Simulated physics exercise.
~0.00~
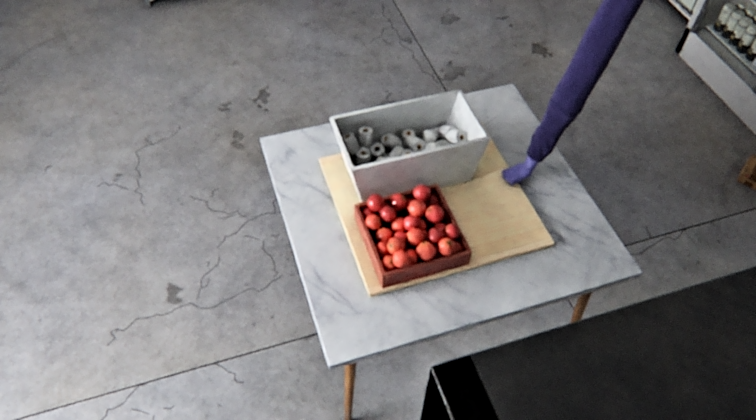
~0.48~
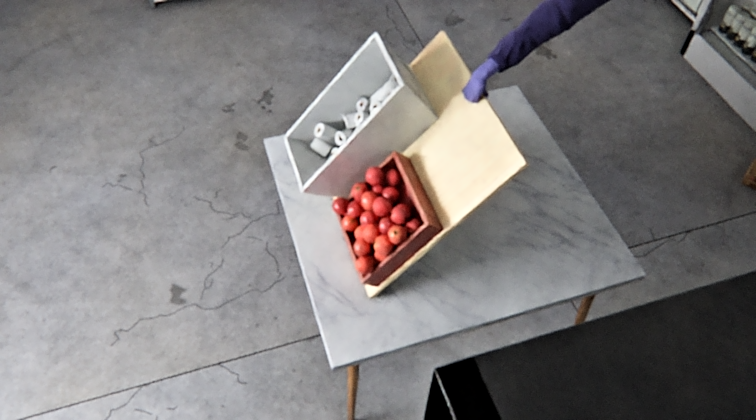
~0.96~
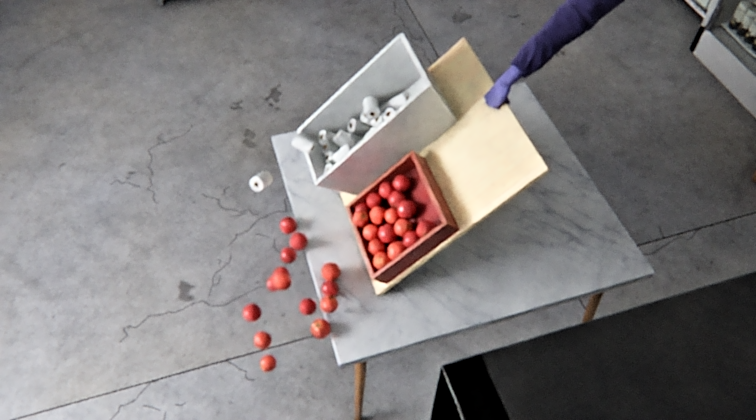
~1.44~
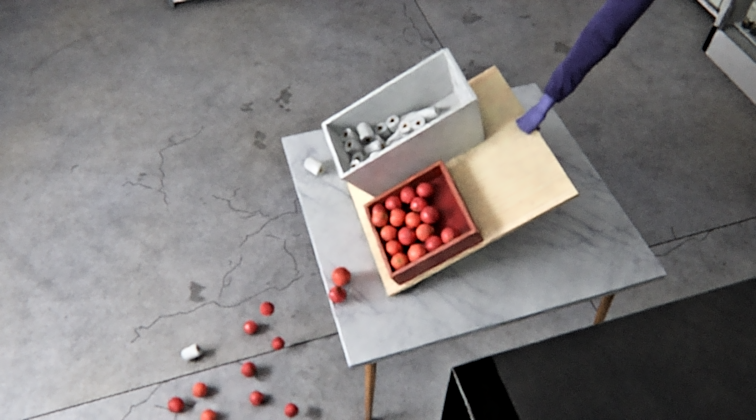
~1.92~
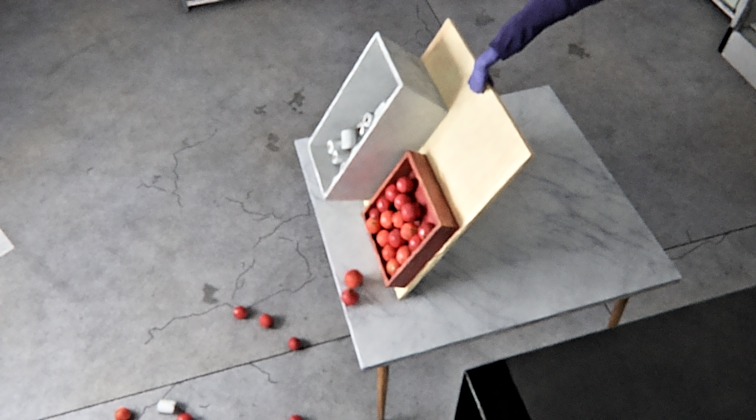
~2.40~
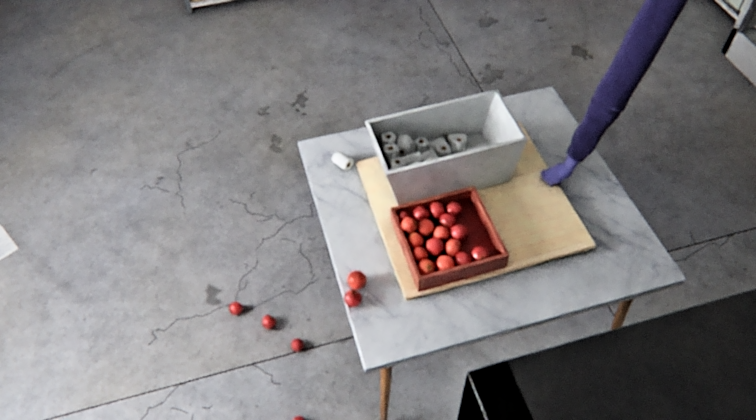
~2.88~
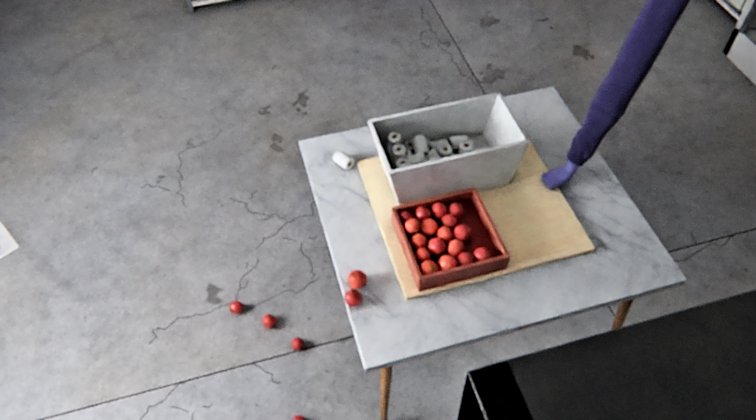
Purple-gloved arm tilting a board of crates twice, spilling red balls and a few white rolls, then lowering it flat.
